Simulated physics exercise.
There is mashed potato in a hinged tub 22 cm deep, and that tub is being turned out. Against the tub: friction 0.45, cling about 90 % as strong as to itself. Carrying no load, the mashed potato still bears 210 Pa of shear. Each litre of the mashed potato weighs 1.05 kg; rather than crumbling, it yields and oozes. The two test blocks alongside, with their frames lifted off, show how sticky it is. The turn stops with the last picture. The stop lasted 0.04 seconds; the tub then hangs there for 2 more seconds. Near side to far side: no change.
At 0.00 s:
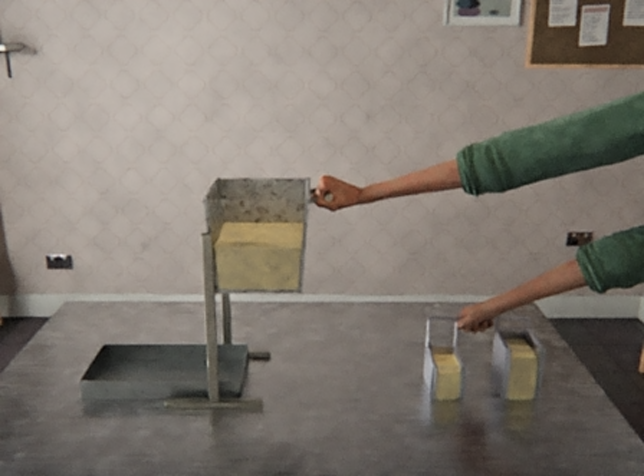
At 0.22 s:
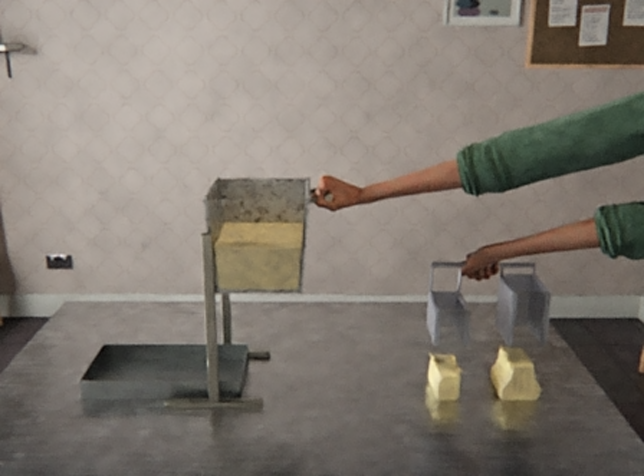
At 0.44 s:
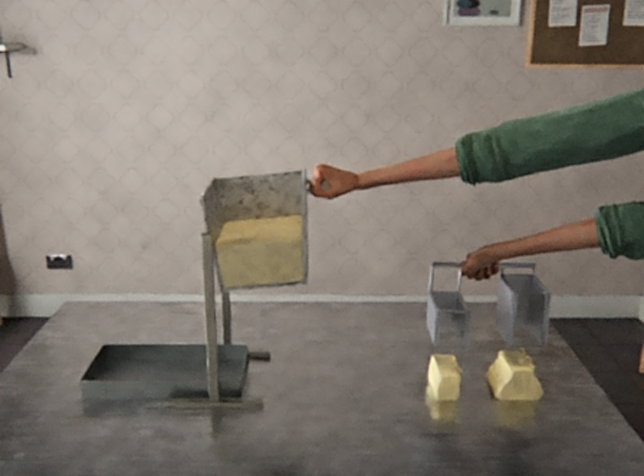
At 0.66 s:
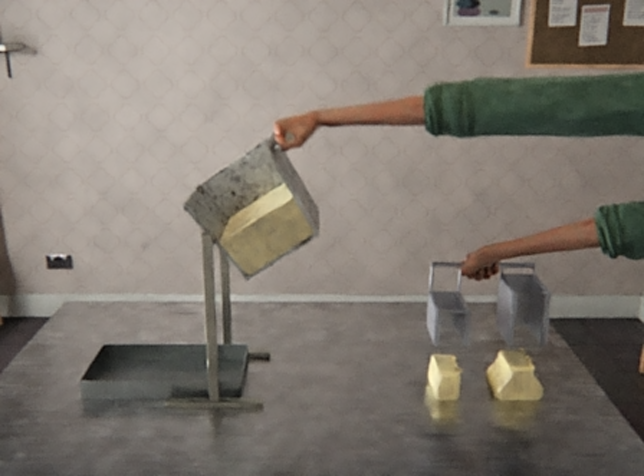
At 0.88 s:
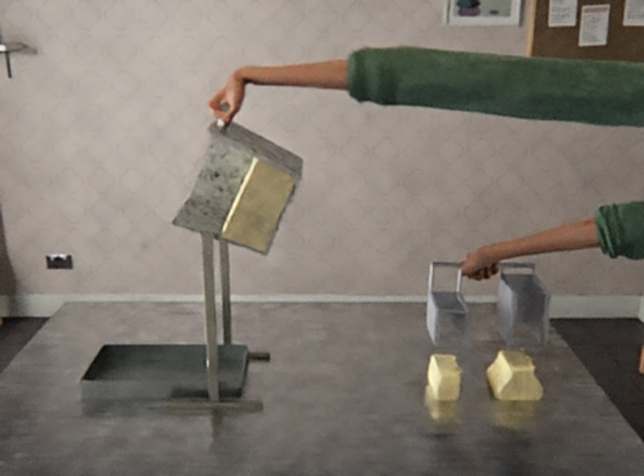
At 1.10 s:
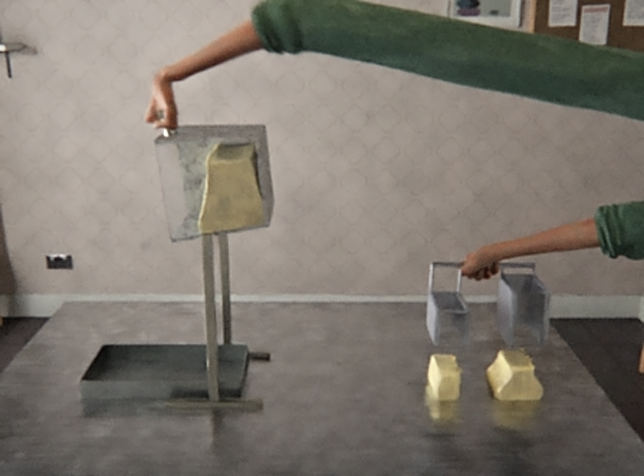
Green-sleeved arms lifting clear boxes off two yellow mashed potato blocks, which sag slightly, then swinging a potato-filled tub over leftward.
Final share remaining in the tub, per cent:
Near 58 %.
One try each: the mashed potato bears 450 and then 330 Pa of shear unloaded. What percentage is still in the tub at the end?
The answers, in order, are 100 % and 65 %.
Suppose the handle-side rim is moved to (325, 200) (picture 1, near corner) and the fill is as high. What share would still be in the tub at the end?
Some 45 per cent, I reckon.
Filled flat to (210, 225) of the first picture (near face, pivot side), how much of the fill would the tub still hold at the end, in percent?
Around 35 per cent.
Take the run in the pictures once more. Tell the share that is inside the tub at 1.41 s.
It's something like 75 % of the original load.
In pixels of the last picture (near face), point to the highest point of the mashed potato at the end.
Looking at the last picture, I'd put it at about (241, 205).
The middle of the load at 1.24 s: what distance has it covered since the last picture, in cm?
Around 6 centimetres.
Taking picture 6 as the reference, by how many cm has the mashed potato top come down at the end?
About 10 cm.
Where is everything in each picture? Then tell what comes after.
Handle-side rim at (305, 199), tilt 0 degrees; highest point of the mashed potato at (220, 247); test blocks 7.7 cm, 12 cm high (left to right), in the first picture.
Handle-side rim at (305, 199), tilt 0 degrees; highest point of the mashed potato at (220, 247); test blocks 7.5 cm, 9.6 cm high (left to right), in the second picture.
Handle-side rim at (301, 190), tilt 6 degrees; highest point of the mashed potato at (297, 240); test blocks 7.4 cm, 8.8 cm high (left to right), in the third picture.
Handle-side rim at (266, 151), tilt 34 degrees; highest point of the mashed potato at (289, 199); test blocks 7.4 cm, 8.7 cm high (left to right), in the fourth picture.
Handle-side rim at (208, 132), tilt 66 degrees; highest point of the mashed potato at (255, 161); test blocks 7.4 cm, 8.7 cm high (left to right), in the fifth picture.
Handle-side rim at (155, 144), tilt 95 degrees; highest point of the mashed potato at (245, 160); test blocks 7.4 cm, 8.7 cm high (left to right), in the sixth picture.
By 1.24 s, the tub is at 95 degrees and holds 100 %.
By 1.41 s, the tub is at 95 degrees and holds 73 %.
By 1.58 s, the tub is at 95 degrees and holds 59 %.
By 1.75 s, the tub is at 95 degrees and holds 58 %.
By 3.10 s, at the end, the tub is at 95 degrees and holds 58 %.
